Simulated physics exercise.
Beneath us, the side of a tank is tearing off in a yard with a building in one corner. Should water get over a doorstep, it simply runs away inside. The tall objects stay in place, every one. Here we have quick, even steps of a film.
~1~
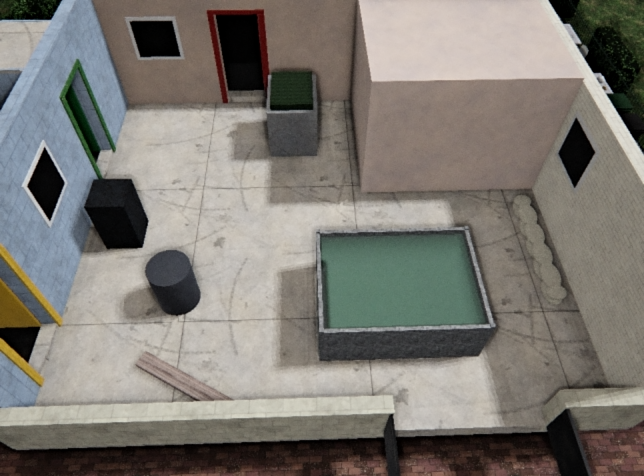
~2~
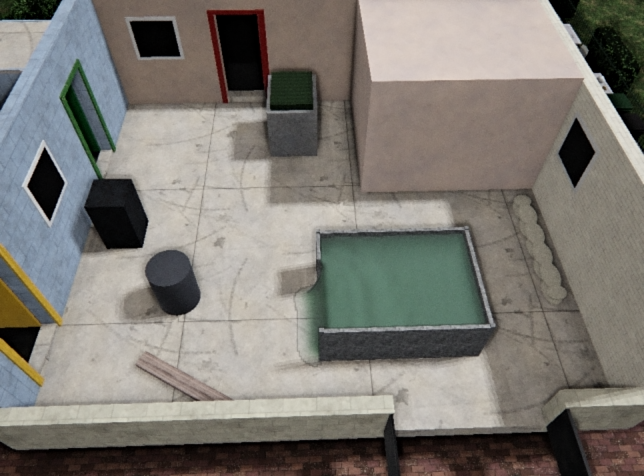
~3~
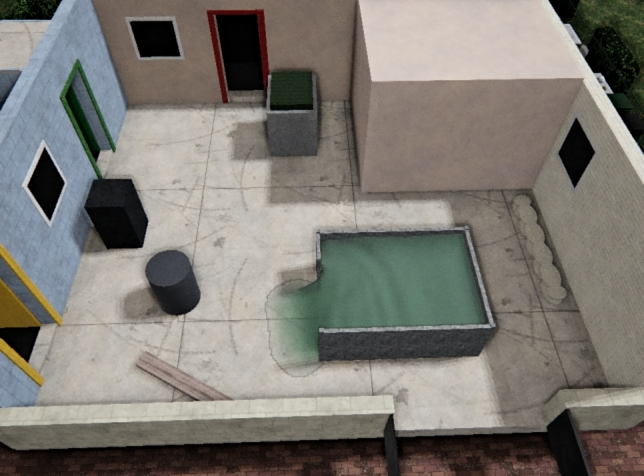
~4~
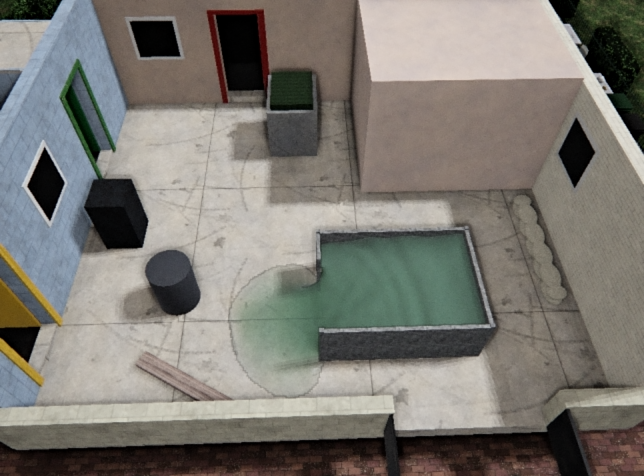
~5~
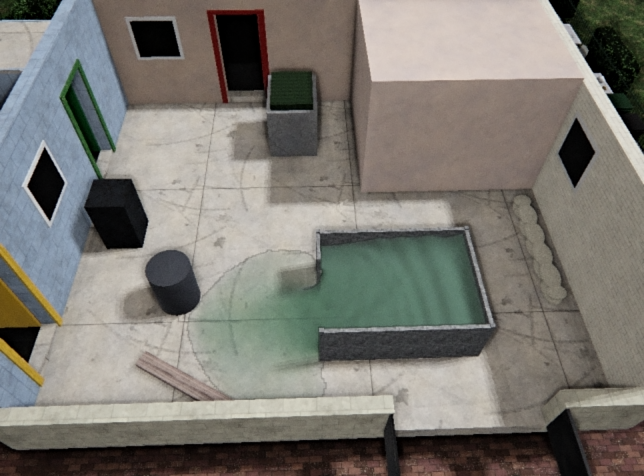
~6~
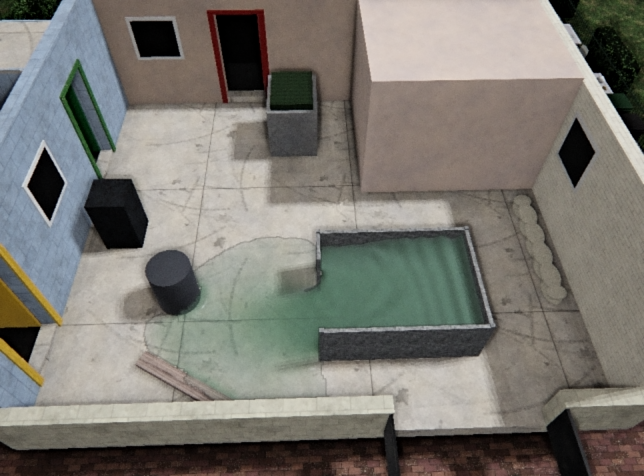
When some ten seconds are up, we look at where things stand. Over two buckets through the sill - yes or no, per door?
Green door - no, yellow door - yes, red door - no.
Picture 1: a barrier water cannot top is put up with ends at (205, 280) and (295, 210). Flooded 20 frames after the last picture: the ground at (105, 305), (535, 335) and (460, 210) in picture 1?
Listed order: Swamped, spared, spared.
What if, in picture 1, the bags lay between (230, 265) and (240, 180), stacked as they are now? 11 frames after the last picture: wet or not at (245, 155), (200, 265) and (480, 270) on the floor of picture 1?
The first point is still bare, the second swamped and the third still bare.
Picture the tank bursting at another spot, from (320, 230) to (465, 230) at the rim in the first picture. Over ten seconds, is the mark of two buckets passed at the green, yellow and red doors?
Green takes more; yellow keeps below it; red lets less in.
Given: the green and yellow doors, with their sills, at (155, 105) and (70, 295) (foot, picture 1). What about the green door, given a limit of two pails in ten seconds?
Briefly, green crosses the line.
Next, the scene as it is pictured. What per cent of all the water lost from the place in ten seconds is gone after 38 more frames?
Near 90 in a hundred.
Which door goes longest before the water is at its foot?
Last in line is the red one.
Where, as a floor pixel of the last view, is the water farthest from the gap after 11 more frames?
I'd say near (139, 157).
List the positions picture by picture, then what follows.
In the first picture, still water in the water tank at (399, 279).
In the second picture, water pours out at (322, 314) and has run to (305, 290).
In the third picture, the front is at (274, 297), out from the gap at (322, 315).
In the fourth picture, the front is at (234, 311), out from the gap at (322, 316).
In the fifth picture, water pours out at (322, 316) and has run to (194, 318).
In the sixth picture, water pours out at (322, 316) and has run to (150, 339).
A moment on, water covers 25 % of the floor; the green door not reached, the yellow door over two buckets in, the red door not reached.
Next, water covers 35 % of the floor; the green door not reached, the yellow door far over two buckets in, the red door not reached.
Then, water covers 50 % of the floor; the green door wet at the sill, nothing in, the yellow door far over two buckets in, the red door not reached.
Later, water covers 65 % of the floor; the green door under two buckets in, the yellow door far over two buckets in, the red door wet at the sill, nothing in.
In the end, water covers 85 % of the floor; the green door under two buckets in, the yellow door far over two buckets in, the red door wet at the sill, nothing in.
